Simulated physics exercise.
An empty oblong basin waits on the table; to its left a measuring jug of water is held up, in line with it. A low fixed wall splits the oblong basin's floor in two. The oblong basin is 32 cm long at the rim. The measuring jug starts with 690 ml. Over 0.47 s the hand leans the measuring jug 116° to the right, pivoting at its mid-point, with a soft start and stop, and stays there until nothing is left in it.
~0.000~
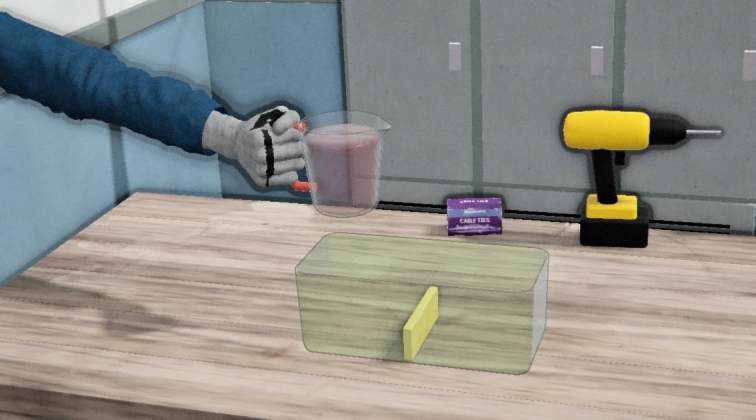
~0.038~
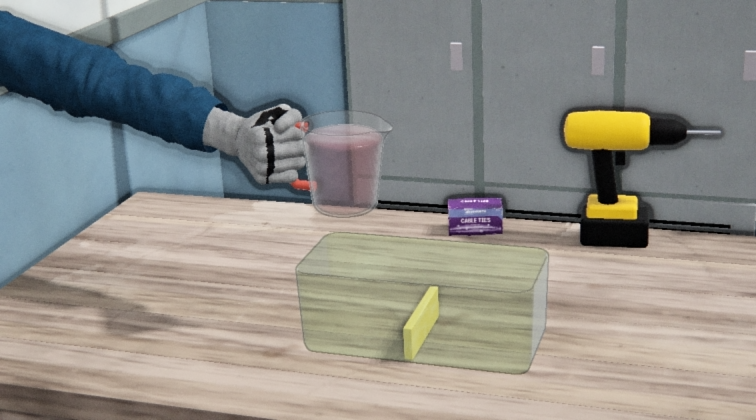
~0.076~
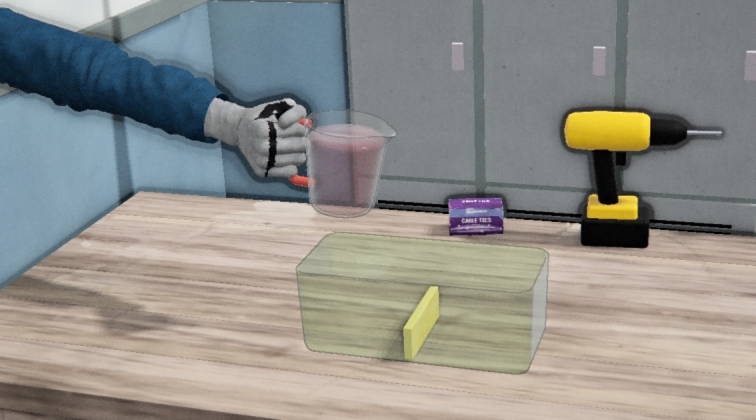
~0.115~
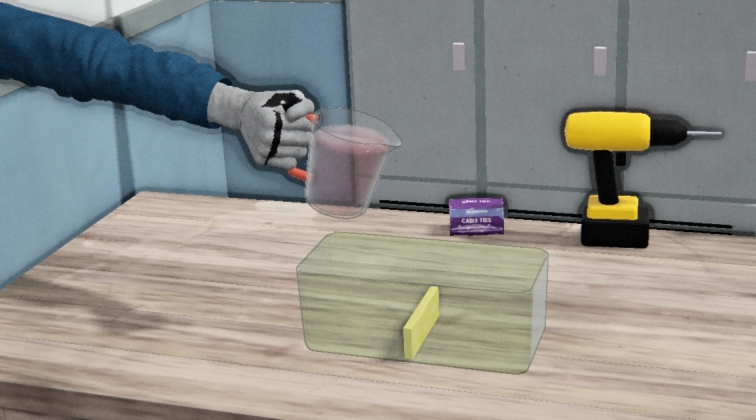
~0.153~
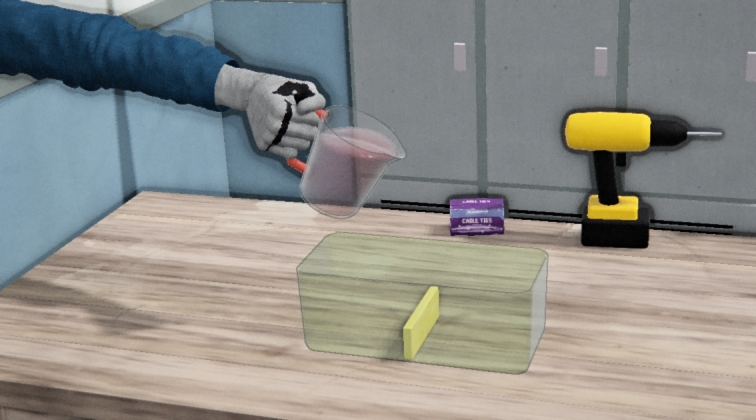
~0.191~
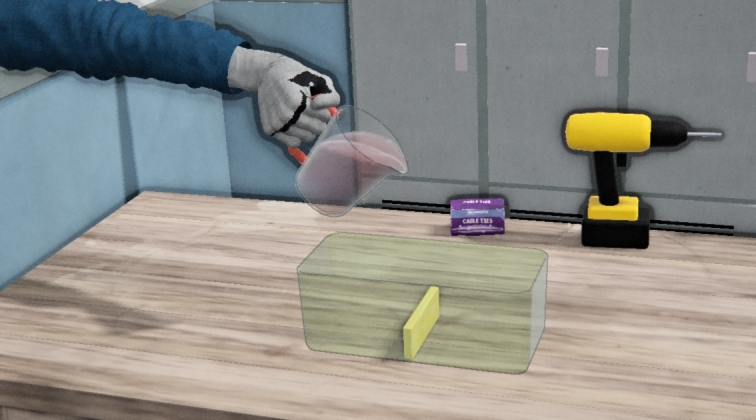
A gloved hand on a blue-sleeved arm holds up a clear measuring jug of reddish liquid above a pale wooden table, seen from slightly above against grey lockers and a blue wall. Below it sits an empty, see-through yellowish oblong basin with a yellow upright divider, and behind are a purple packet and a yellow-and-black drill. The hand leans the jug rightward, slowly then faster, while the camera stays still.
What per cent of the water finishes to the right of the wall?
The far part has some 60 per cent.
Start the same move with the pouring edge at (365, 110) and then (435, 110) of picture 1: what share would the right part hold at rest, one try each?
First 25, then 80 per cent.
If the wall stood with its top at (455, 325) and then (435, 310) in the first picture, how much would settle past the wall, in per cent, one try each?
In turn about 25 and 30 per cent.
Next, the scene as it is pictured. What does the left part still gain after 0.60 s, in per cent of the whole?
About 7 per cent.
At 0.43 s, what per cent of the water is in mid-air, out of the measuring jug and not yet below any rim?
Near 24 in a hundred.
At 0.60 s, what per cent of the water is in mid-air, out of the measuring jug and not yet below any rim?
Near 10 in a hundred.
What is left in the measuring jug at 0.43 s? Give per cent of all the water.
About 36 per cent.
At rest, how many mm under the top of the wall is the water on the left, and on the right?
Some 36 mm on the left and 28 mm on the right.
Then, 0.43 s in, the tilt is 113° and 36 per cent is still to pour, 4 is left of the wall and 36 right of it.
Then, 0.60 s in, the tilt is 116° and 4 per cent is still to pour, 29 is left of the wall and 57 right of it.
Then, 0.77 s in, the tilt is 116° and 0 per cent is still to pour, 35 is left of the wall and 60 right of it.
Then, 0.97 s in, the tilt is 116° and 0 per cent is still to pour, 36 is left of the wall and 60 right of it.
Finally, 36 per cent lies left of the wall, 60 right of it and 3 outside.
